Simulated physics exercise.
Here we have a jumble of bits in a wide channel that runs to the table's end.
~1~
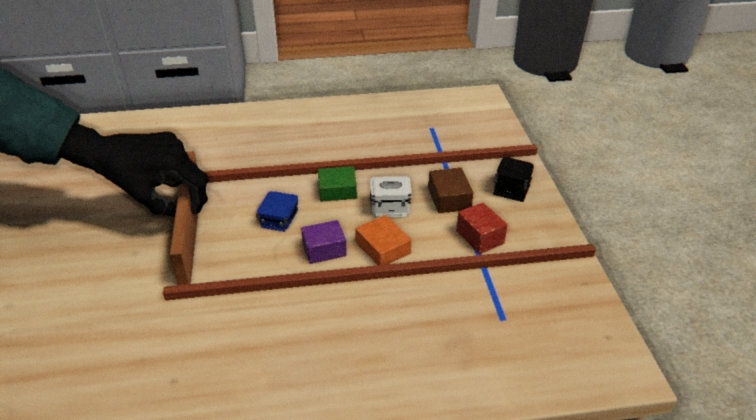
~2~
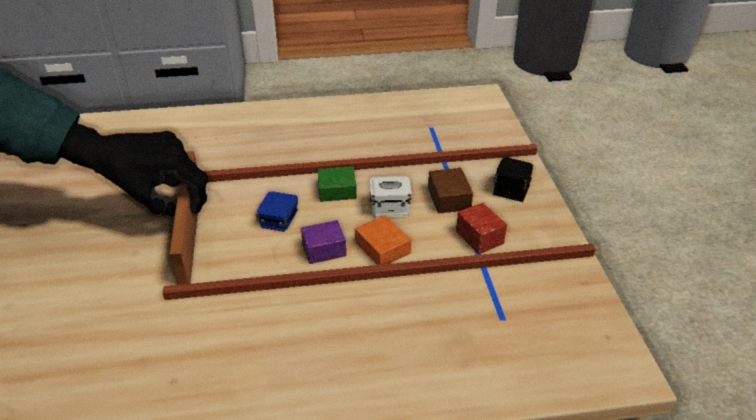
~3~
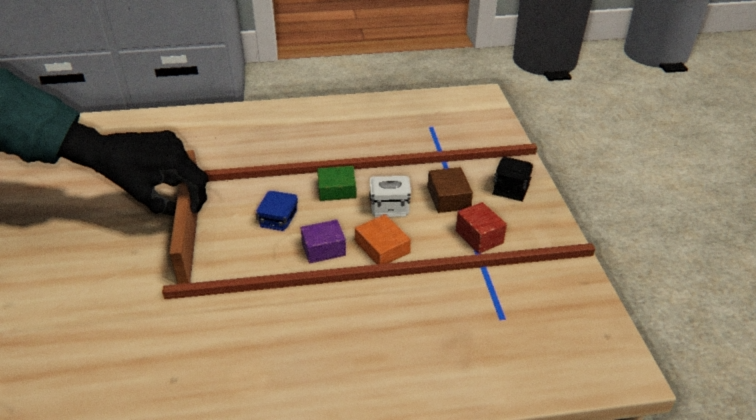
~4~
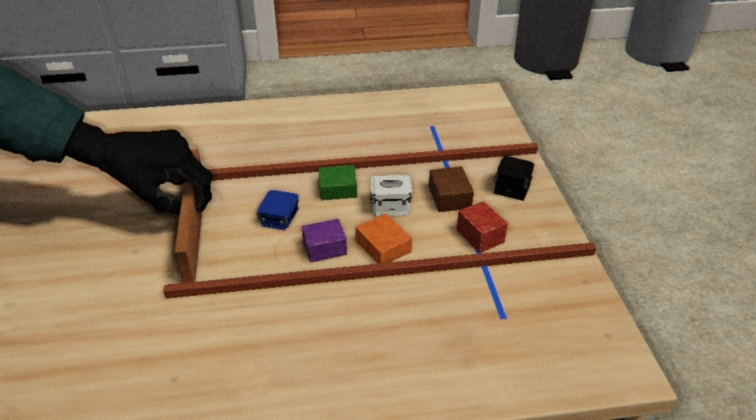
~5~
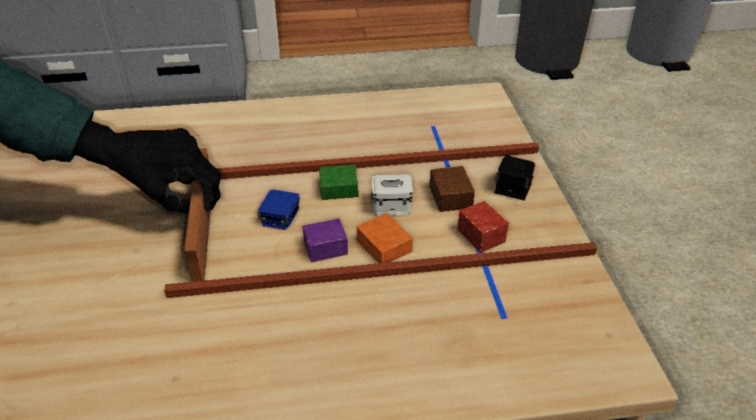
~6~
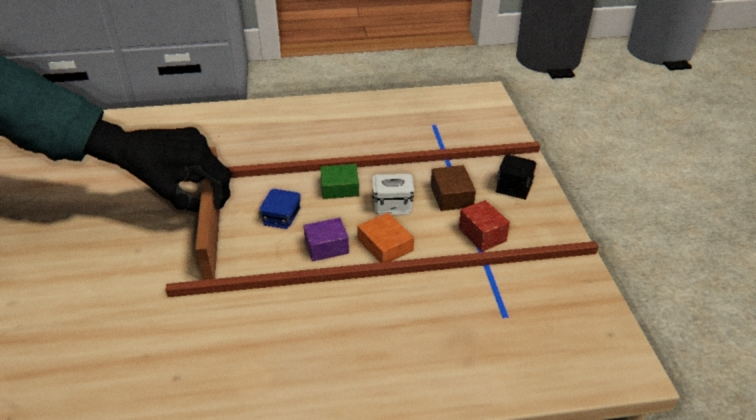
We see a gloved hand holding an upright wooden board at the left of a channel scattered with small colored blocks and cases; after staying nearly still, it slides the board a short way right, without touching the pieces.
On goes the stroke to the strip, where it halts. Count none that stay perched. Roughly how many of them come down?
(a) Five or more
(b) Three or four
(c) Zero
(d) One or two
Answer: D.
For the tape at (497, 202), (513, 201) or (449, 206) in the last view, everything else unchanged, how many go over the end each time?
3, 3, 0.
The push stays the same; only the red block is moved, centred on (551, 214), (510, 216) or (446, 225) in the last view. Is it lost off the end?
Taking the spots in turn, it stays put, then stays put, then stays put.
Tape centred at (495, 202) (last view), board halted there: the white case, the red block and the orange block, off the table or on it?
Outcome: The white case is safe; the red block is gone; the orange block is safe.
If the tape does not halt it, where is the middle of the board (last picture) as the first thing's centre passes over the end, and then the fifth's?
At (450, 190) for the first, at (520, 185) for the fifth.
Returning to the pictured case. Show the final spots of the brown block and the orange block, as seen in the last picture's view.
Near (543, 180) and (531, 226).
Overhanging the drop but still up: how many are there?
I make it 0.
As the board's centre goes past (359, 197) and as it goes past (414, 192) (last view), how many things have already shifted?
Moved so far: 5, later 8.
Soon after, none off yet; black case at rest near (516, 177); red block at rest near (484, 225); brown block at rest near (453, 187).
After that, none off yet; black case at rest near (516, 177); red block at rest near (487, 226); brown block displaced a little near (466, 187).
In the end, the number that fall off is one or two; gone, black case.
